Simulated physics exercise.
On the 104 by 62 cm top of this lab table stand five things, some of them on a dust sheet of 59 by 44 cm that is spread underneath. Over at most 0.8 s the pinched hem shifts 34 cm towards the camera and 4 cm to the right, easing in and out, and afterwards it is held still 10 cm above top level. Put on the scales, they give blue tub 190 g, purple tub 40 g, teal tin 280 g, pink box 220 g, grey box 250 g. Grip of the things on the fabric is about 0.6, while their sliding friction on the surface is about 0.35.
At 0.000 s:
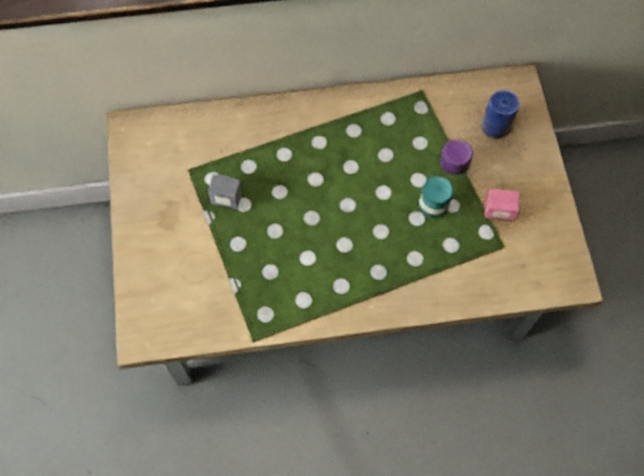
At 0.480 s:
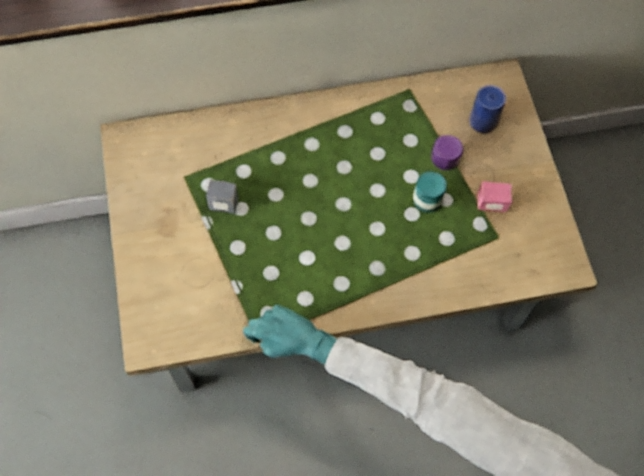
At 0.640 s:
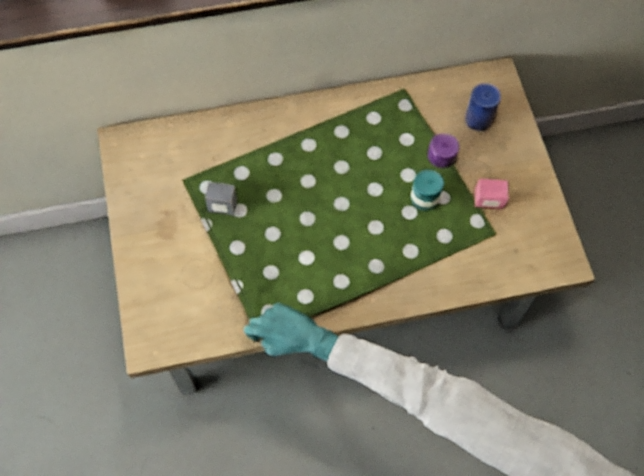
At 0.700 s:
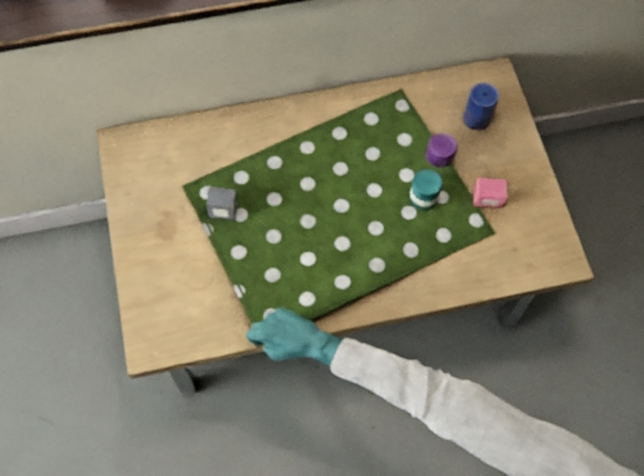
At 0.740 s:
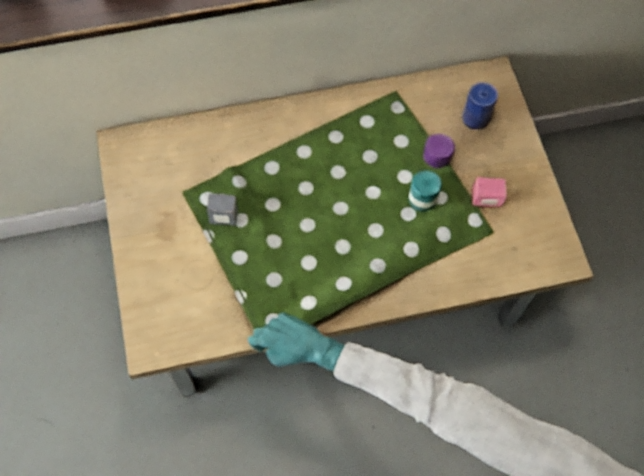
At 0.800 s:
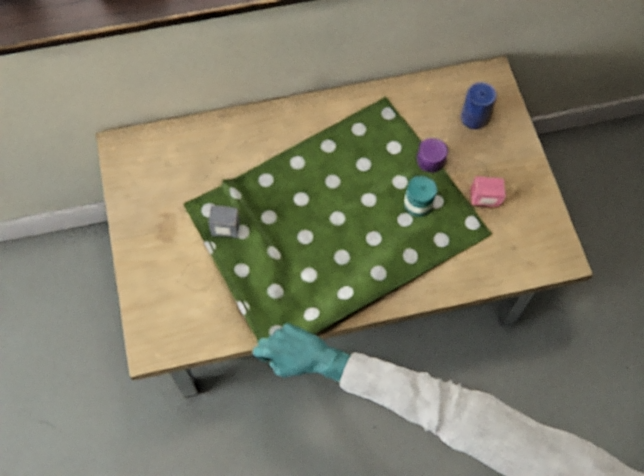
To begin with, a green polka-dot cloth lies on a wooden table beneath a grey box and a teal tin, with purple and blue tubs and a pink box nearby. A teal-gloved hand then grips the near-left corner and pulls it slightly towards the camera and right, wrinkling the cloth and shifting the grey box a little.
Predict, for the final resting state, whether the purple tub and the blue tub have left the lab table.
The purple tub will not come off. The blue tub will not come off.
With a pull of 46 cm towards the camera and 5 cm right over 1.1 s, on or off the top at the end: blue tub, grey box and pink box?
So the blue tub does not fall, the grey box comes down, and the pink box does not fall.
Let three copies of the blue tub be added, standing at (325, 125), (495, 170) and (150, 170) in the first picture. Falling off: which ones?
Still on top, still on top, still on top.
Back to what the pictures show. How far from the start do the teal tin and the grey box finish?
Measured: Teal tin shifted 30 cm, grey box over the edge.
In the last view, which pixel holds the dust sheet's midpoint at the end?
Roughly at (329, 354) in the last picture.
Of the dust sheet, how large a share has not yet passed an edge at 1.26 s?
I'd estimate close to 60 per cent.
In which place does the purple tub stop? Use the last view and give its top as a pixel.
Check near (370, 238) - that's where it comes to rest.
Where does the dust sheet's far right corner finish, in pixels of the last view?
In the final picture it's somewhere around (291, 208).
At 1.0 s, 90 % of the dust sheet is still over the top; purple tub 9 cm off its start, grey box 16 cm off its start, teal tin 8 cm off its start.
At 1.1 s, 75 % of the dust sheet is still over the top; purple tub 16 cm off its start, grey box 26 cm off its start, teal tin 15 cm off its start.
At 1.3 s, 60 % of the dust sheet is still over the top; purple tub 23 cm off its start at (388, 215), grey box 36 cm off its start at (233, 348), teal tin 22 cm off its start at (395, 263).
At 1.4 s, 45 % of the dust sheet is still over the top; purple tub 28 cm off its start, grey box over the edge, teal tin 27 cm off its start.
At 3.0 s, 40 % of the dust sheet is still over the top; purple tub 30 cm off its start at (370, 238), blue tub 0 cm off its start at (482, 94), grey box over the edge, teal tin 29 cm off its start at (392, 294).
